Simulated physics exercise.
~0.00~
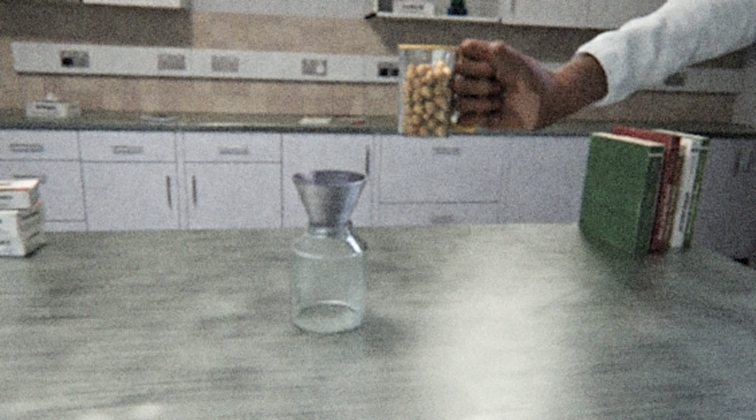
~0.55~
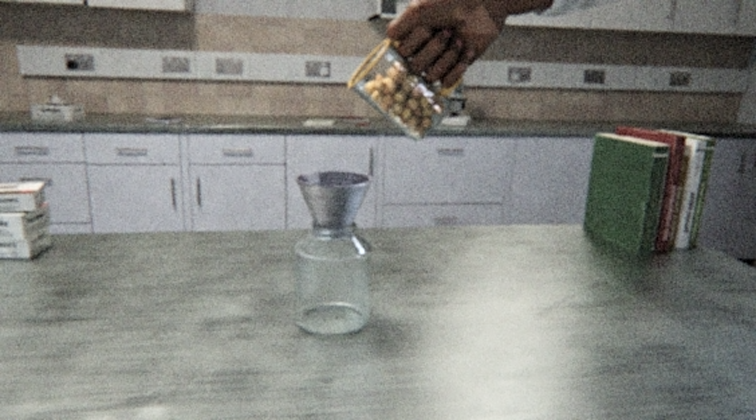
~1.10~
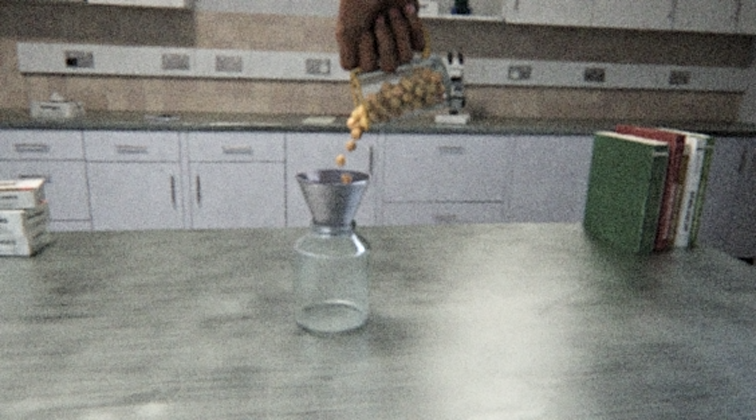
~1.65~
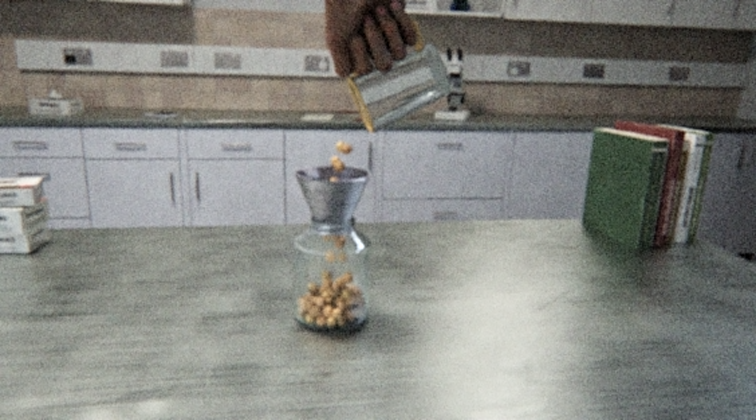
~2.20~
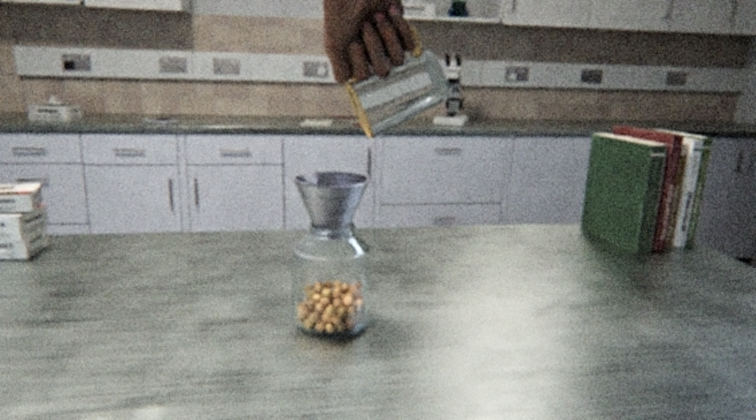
A hand in a pale sleeve holds a clear cup of round tan wooden beads above a grey counter in a lab-like room, seen from the front in a slightly swaying view. Below stands an empty glass jar with a grey funnel in its mouth, with green, red and white books at right and small boxes at left. The hand moves the cup left and tips it over the funnel. Beads spill from its rim, drop through the funnel and pile up in the jar. Finally the emptied cup stays tilted above, the beads resting in the jar's lower part and none on the counter.
